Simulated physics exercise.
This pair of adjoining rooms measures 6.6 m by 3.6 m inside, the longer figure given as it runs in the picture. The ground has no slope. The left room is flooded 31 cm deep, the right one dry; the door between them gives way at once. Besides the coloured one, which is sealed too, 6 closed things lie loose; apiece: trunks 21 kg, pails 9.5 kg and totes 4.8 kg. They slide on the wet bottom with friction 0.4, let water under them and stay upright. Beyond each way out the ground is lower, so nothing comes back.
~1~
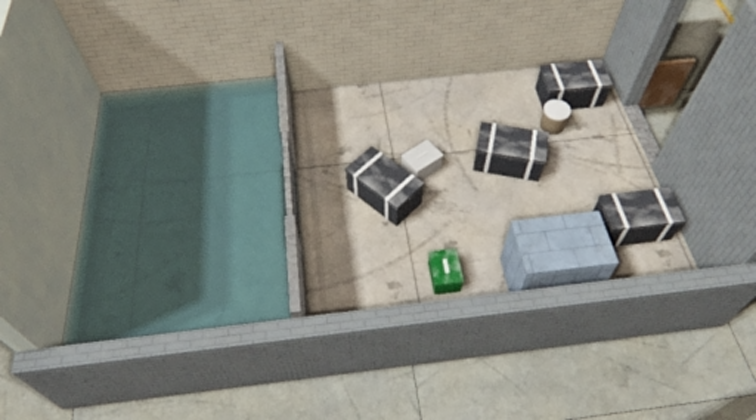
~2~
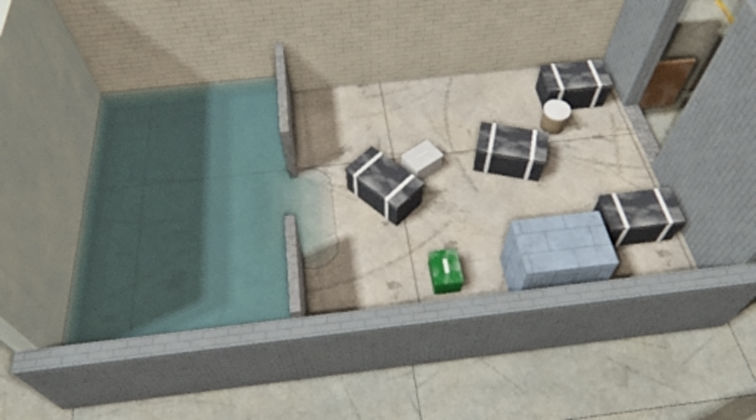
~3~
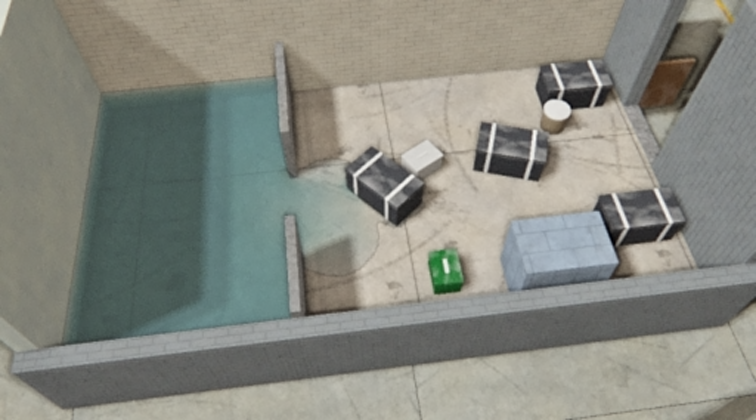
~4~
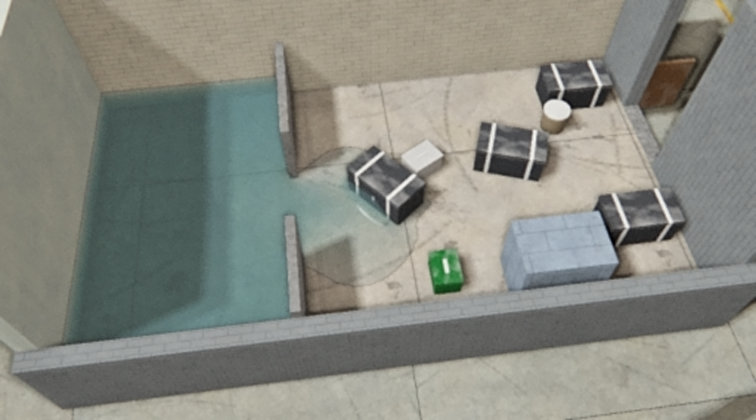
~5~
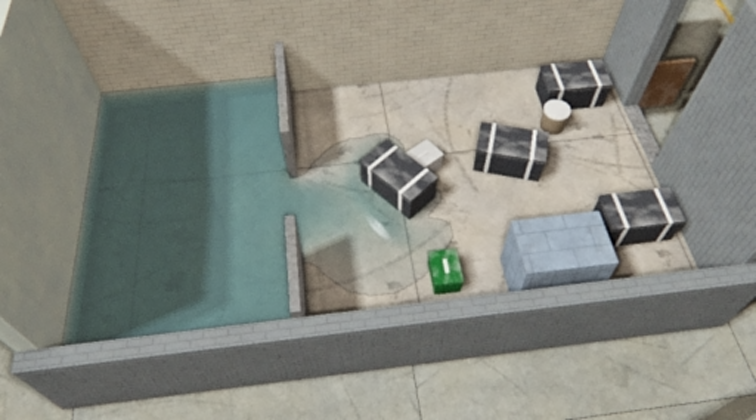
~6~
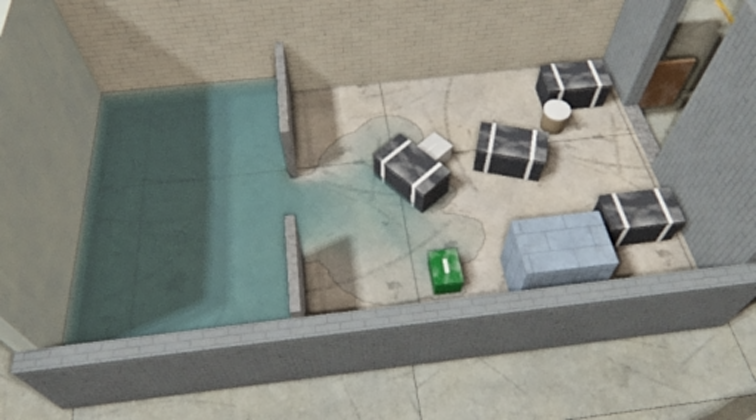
In the video, a gap opens in the wall beside a flooded left room and water spreads across the right room's floor, pushing a black-and-white box and then a small pale one slightly right while the green box stays put.
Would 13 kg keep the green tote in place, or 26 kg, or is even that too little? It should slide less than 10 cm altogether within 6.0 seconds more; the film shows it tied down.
For it, only the higher weight holds it.
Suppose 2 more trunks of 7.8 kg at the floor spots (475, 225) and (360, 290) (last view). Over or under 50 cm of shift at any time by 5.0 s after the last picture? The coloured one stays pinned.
In turn: More, short of it.
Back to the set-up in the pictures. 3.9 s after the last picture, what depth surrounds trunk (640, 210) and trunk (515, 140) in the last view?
About 12 and 8 cm.
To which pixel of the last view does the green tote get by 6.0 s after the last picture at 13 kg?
Near (432, 296).
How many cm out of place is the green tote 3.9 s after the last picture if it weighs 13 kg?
Roughly 40 cm.
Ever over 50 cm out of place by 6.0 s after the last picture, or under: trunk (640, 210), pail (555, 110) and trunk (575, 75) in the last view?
In turn: Less, less, under.
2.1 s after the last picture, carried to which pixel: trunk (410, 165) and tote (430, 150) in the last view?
Near (484, 112) and (524, 98).
Then, 0.4 s after the last picture the green tote would be 4 cm from its start with 13 kg and 0 cm from its start with 26 kg; 5 cm of water round it then.
Then, 2.1 s after the last picture the green tote would be 47 cm from its start with 13 kg and 0 cm from its start with 26 kg; 8 cm of water round it then.
Then, 3.9 s after the last picture the green tote would be 36 cm from its start with 13 kg and 0 cm from its start with 26 kg; 8 cm of water round it then.
Then, 6.0 s after the last picture the green tote would be 38 cm from its start with 13 kg and 0 cm from its start with 26 kg; 7 cm of water round it then.
